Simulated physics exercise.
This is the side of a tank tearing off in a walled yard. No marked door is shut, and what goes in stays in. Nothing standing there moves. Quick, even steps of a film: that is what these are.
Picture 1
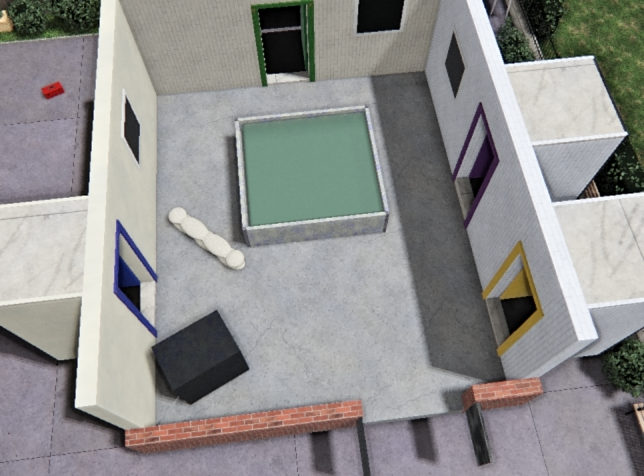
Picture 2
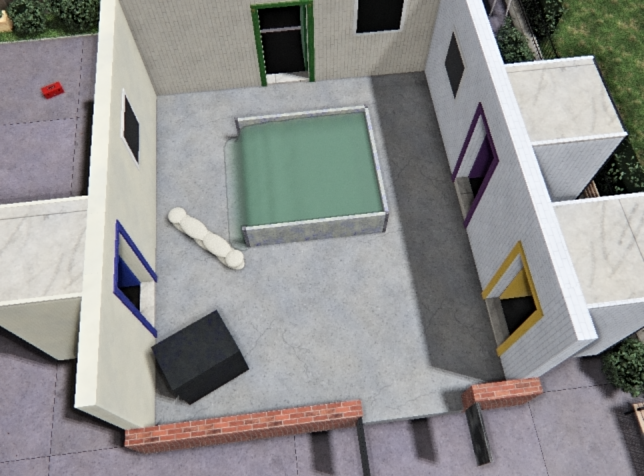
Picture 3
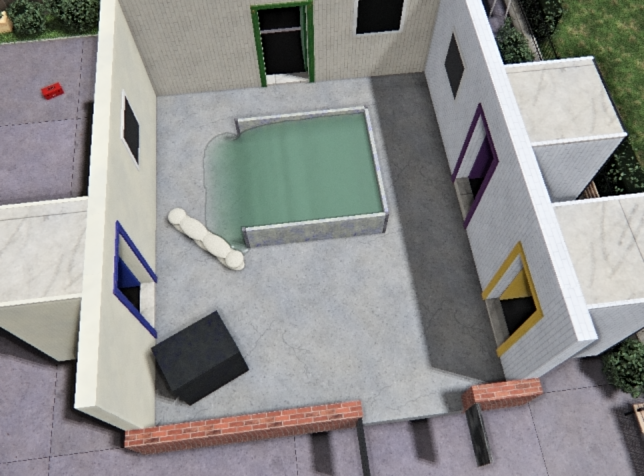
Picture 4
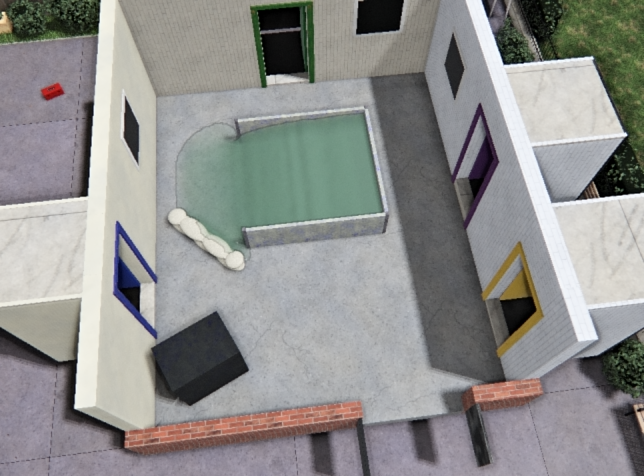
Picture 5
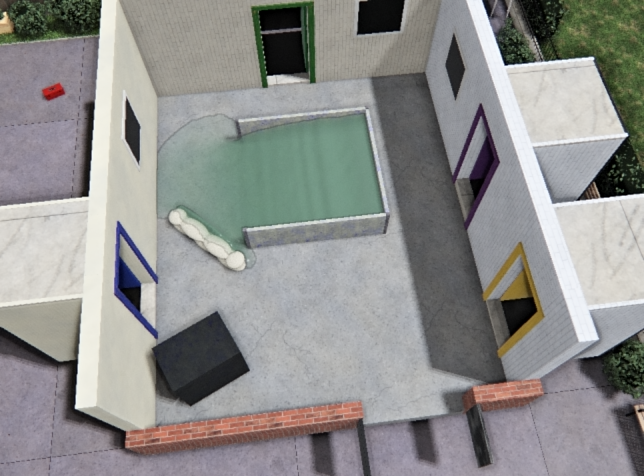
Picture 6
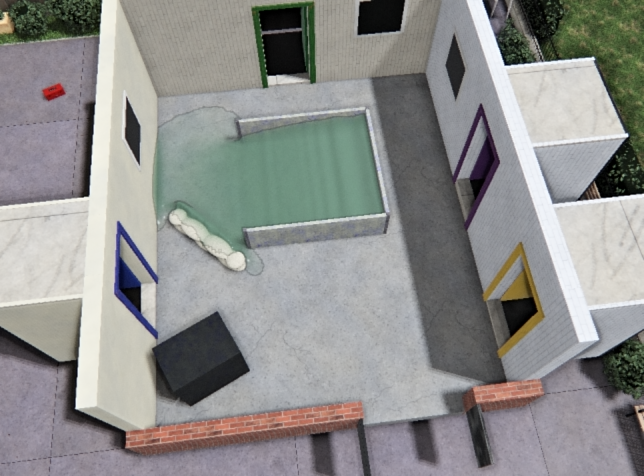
A walled yard with a grey floor is seen from high above, in a fixed view. A rectangular tank of green water stands near the middle, with a lumpy white barrier and black box to its left, a green-edged doorway behind and low red brick walls in front. The tank's left side opens, and water pours out leftward, fanning across the floor, reaching the left wall and curling around the white barrier.
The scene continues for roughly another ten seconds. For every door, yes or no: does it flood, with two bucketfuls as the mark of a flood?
Green door: Yes, purple door: No, yellow door: Yes, blue door: No.
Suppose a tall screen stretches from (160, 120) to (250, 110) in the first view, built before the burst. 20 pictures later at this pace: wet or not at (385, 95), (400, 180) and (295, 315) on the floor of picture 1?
Taking the points in order, they are inundated, high and dry and inundated.
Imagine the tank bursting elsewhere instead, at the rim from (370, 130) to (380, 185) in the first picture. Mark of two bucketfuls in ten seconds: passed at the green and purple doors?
Briefly, green remains below the line and purple crosses the line.
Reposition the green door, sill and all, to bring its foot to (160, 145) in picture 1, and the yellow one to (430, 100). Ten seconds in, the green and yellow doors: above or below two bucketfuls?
As I see it, green door crosses the line and yellow door crosses the line.
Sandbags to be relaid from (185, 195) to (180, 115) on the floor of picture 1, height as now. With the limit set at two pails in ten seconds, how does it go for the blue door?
Taking it door by door, the blue one tops the limit.
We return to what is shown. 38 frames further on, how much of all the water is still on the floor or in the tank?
My estimate is some 98 percent.
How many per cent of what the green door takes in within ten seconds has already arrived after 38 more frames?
About 85 %.
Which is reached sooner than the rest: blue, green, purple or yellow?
Answer: The blue door.
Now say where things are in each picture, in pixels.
The water tank at (309, 167) is whole and still, in the first frame.
The front is at a hidden place, out from the gap at (245, 186), in the second frame.
The front is at (220, 139), out from the gap at (245, 187), in the third frame.
Water pours out at (245, 188) and has run to (205, 131), in the fourth frame.
Water pours out at (246, 188) and has run to (193, 125), in the fifth frame.
The front is at (158, 134), out from the gap at (246, 188), in the sixth frame.
A moment on, water covers 25 % of the floor; the green door not reached, the purple door not reached, the yellow door not reached, the blue door wet at the sill, nothing in.
Next, water covers 40 % of the floor; the green door not reached, the purple door not reached, the yellow door not reached, the blue door wet at the sill, nothing in.
Then, water covers 70 % of the floor; the green door under two buckets in, the purple door not reached, the yellow door not reached, the blue door wet at the sill, nothing in.
Later, water covers 95 % of the floor; the green door over two buckets in, the purple door wet at the sill, nothing in, the yellow door wet at the sill, nothing in, the blue door wet at the sill, nothing in.
In the end, water covers 95 % of the floor; the green door over two buckets in, the purple door wet at the sill, nothing in, the yellow door over two buckets in, the blue door wet at the sill, nothing in.
